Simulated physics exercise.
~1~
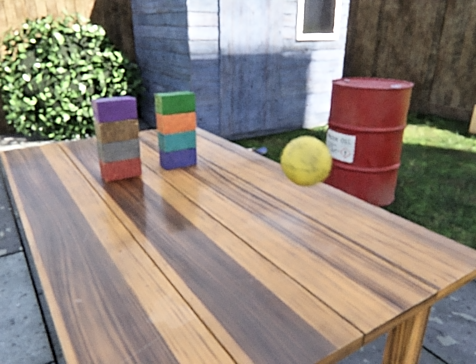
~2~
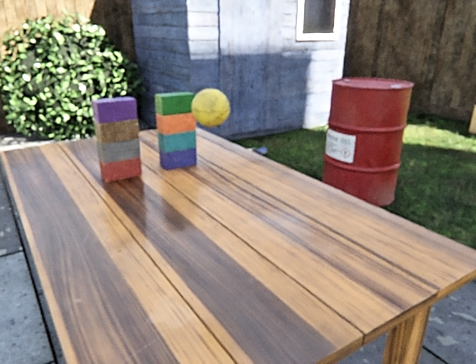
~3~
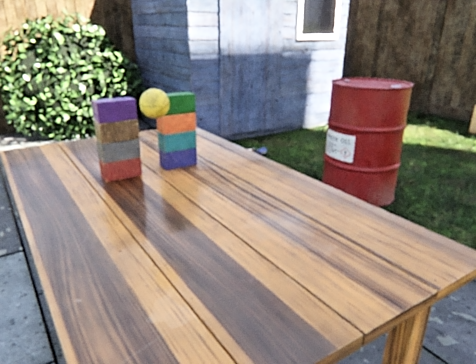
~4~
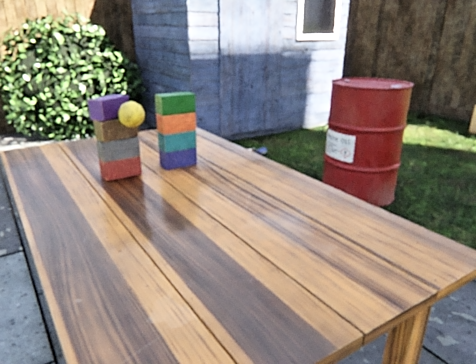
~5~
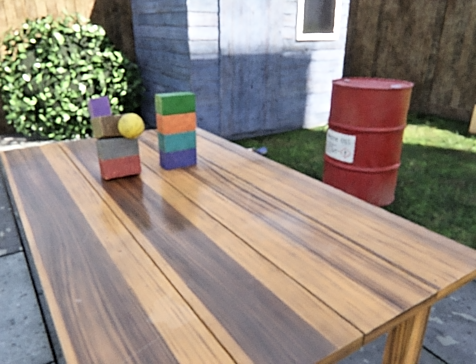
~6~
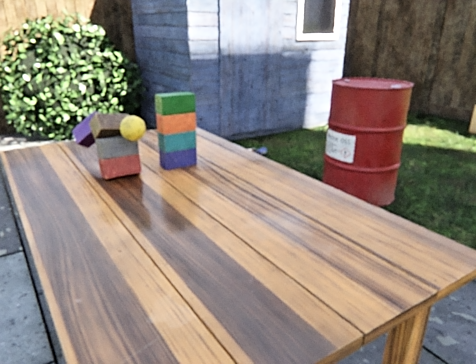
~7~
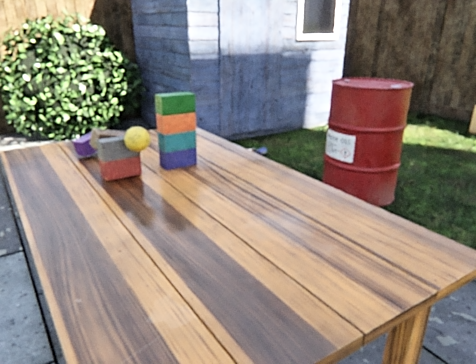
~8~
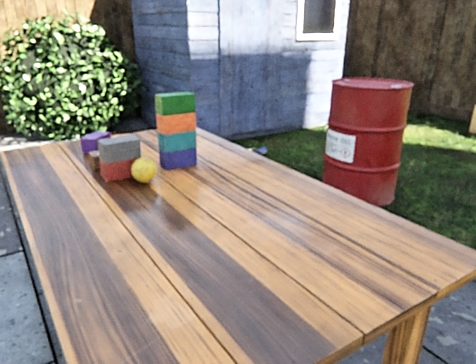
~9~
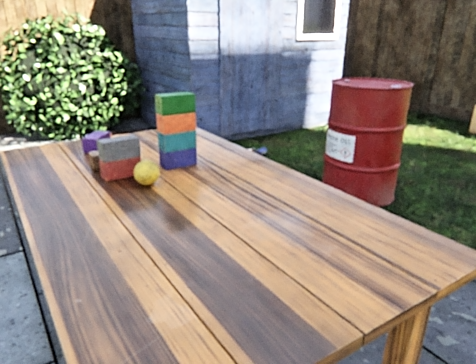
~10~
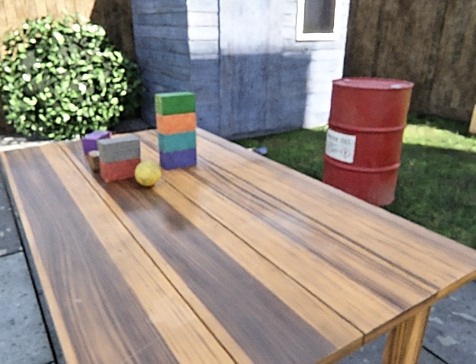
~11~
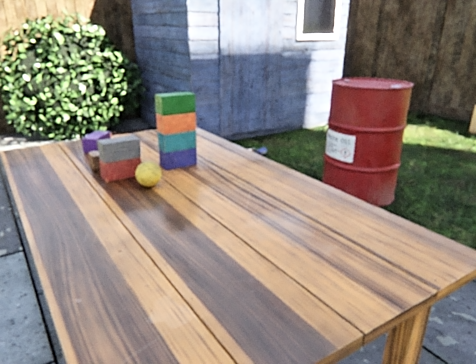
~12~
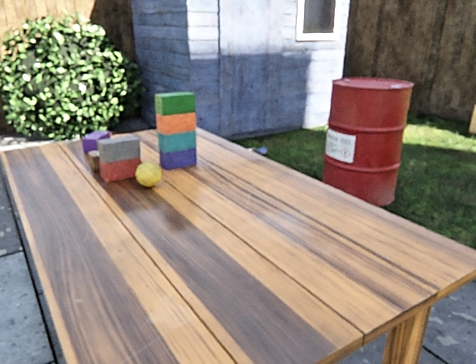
In the video, a yellow ball flies leftward over a wooden table with two stacks of colored blocks, knocking the purple and brown blocks off the left stack. They end up lying beside the grey and red blocks, the ball rests nearby, and the right stack stays standing.
